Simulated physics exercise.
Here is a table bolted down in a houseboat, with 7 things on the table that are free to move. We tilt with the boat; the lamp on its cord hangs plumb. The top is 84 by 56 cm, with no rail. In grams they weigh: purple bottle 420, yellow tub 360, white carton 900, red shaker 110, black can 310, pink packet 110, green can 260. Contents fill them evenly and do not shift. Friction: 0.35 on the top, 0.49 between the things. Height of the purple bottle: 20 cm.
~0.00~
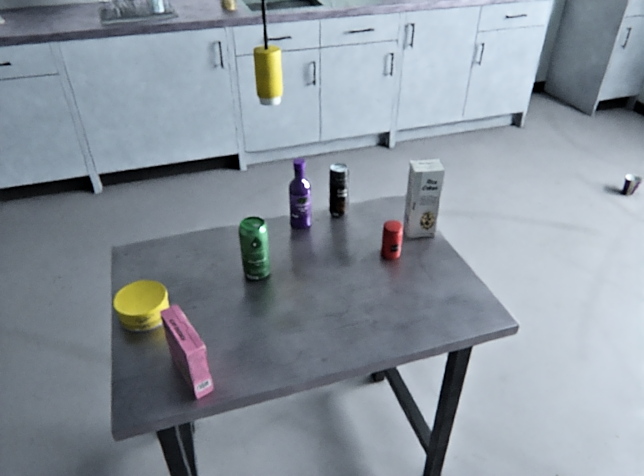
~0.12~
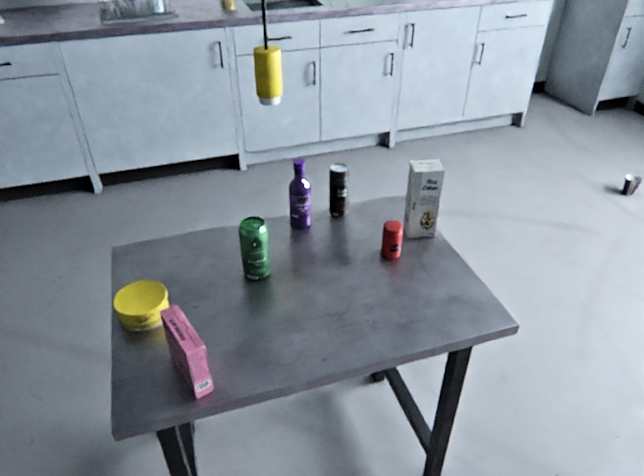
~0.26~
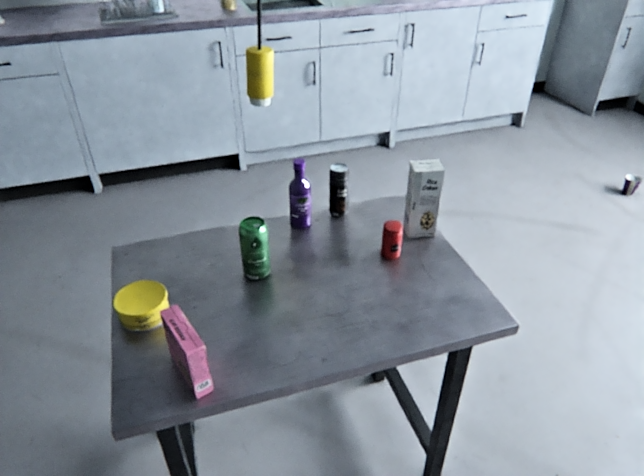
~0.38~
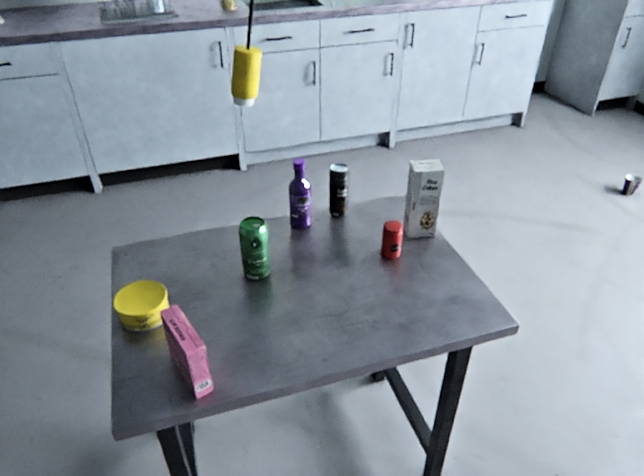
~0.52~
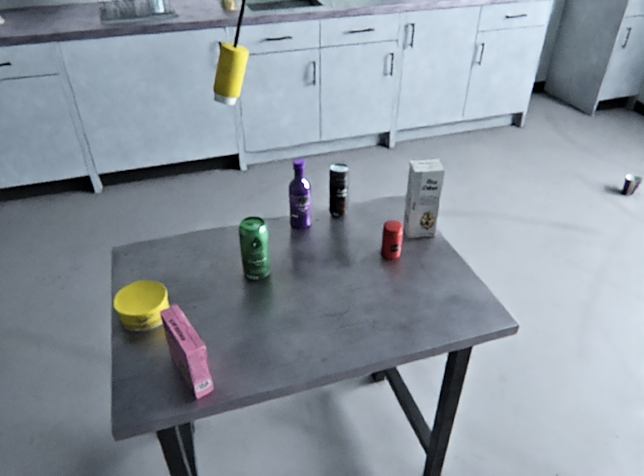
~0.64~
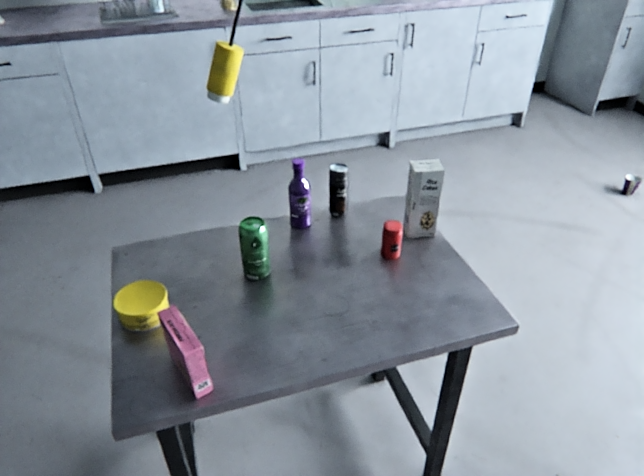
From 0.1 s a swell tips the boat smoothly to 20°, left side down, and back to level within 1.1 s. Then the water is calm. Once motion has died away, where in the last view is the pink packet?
Resting place of the pink packet: (135, 393).
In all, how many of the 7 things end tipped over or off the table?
In all, 1.
After 0.84 s, boat heeled 15°, left side down; pink packet tipped 32° from how it sat near (168, 360); purple bottle tipped 4° from how it sat.
After 0.94 s, boat heeled 9°, left side down; pink packet on its side near (147, 385); purple bottle tipped 6° from how it sat.
After 1.24 s, boat level; pink packet on its side near (135, 393).
At rest (1.8 s), tipped over on the table, pink packet; the other 6 in place, give or take 5 cm. In the last view, pink packet near (135, 393).
